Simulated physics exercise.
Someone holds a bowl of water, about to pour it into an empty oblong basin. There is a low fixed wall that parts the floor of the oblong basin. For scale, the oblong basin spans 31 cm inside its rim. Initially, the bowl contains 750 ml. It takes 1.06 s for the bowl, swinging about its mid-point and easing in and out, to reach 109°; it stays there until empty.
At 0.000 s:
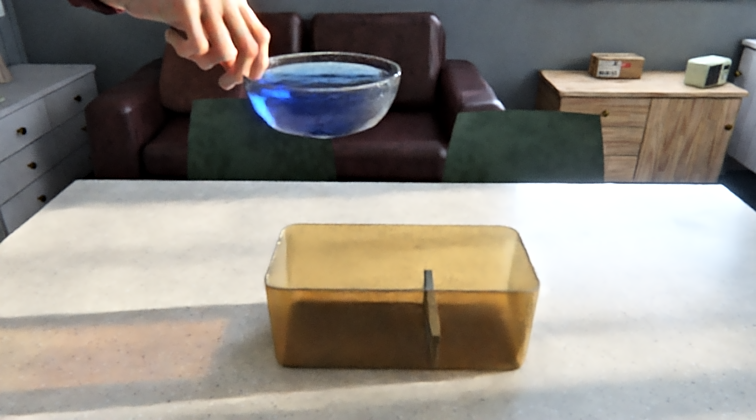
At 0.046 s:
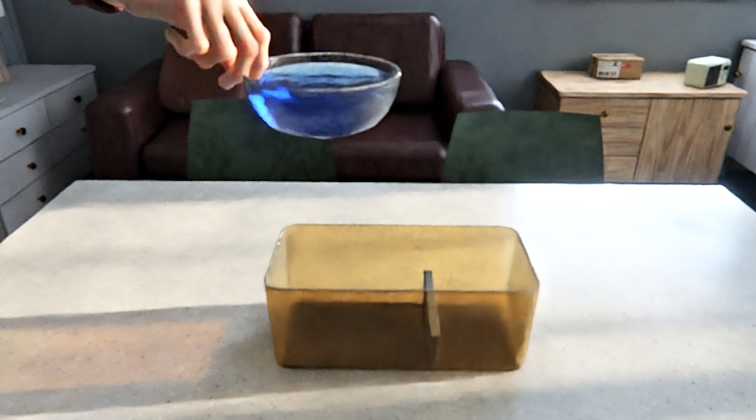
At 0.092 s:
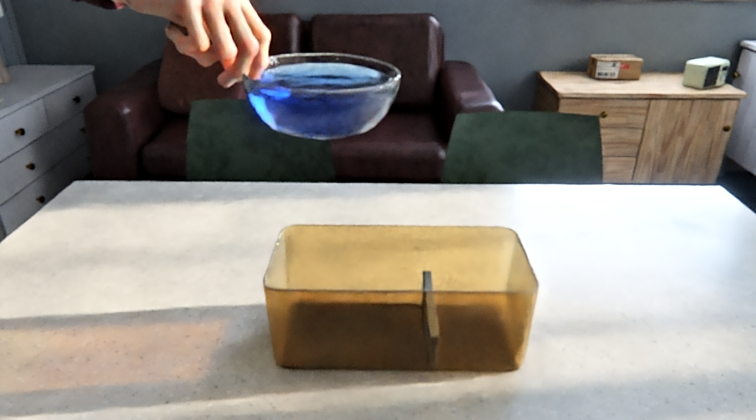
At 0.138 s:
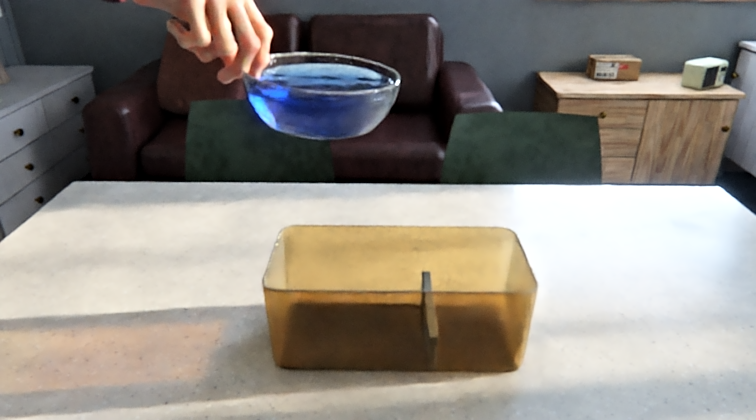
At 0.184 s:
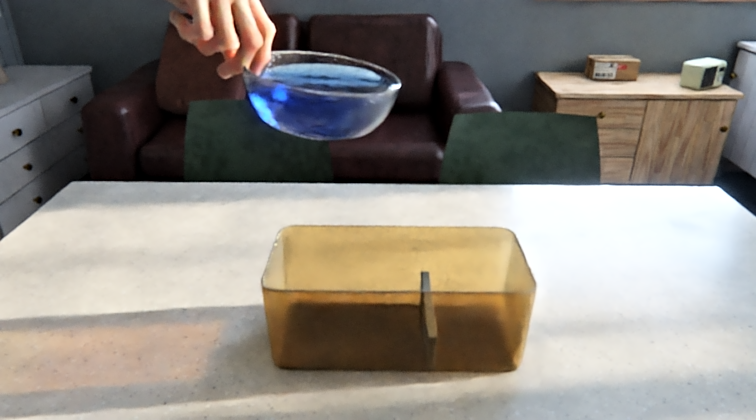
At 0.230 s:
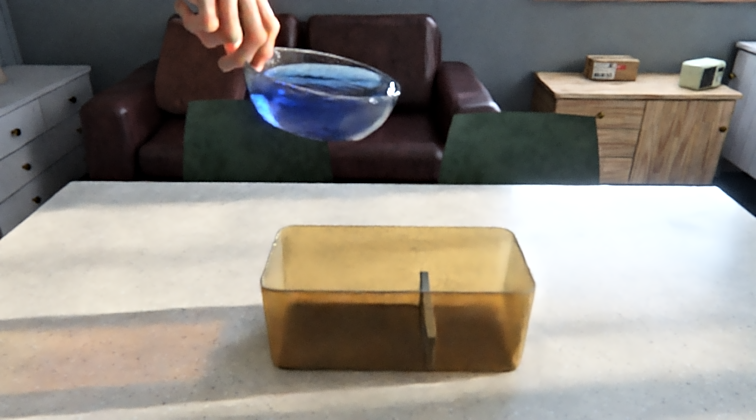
A glass bowl of blue water, held by a hand above an empty amber oblong basin on a table, tilted slowly and slightly down to the right, while the basin stayed still.
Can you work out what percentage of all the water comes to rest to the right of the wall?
I would put it at 70 per cent.
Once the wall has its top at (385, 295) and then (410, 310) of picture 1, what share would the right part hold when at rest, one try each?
Respectively 90 and 70 %.
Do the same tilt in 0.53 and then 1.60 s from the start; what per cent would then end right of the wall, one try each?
Near 50 in a hundred on the first go and near 75 in a hundred on the second.
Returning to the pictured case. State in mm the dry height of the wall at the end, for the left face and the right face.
Close to 42 mm left and close to 14 mm right.
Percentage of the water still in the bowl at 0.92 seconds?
Close to 0 in a hundred.
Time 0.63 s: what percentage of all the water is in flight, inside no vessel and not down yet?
It comes to roughly 50 per cent.
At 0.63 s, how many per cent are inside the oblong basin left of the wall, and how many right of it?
Left roughly 2, right roughly 20.
Then, 0.63 s in, the tilt is 70° and 28 per cent is still to pour, 2 is left of the wall and 19 right of it.
Then, 0.92 s in, the tilt is 105° and 0 per cent is still to pour, 22 is left of the wall and 70 right of it.
Then, 1.23 s in, the tilt is 109° and 0 per cent is still to pour, 29 is left of the wall and 70 right of it.
Then, 1.56 s in, the tilt is 109° and 0 per cent is still to pour, 29 is left of the wall and 70 right of it.
Finally, 29 per cent lies left of the wall, 70 right of it and 1 outside.
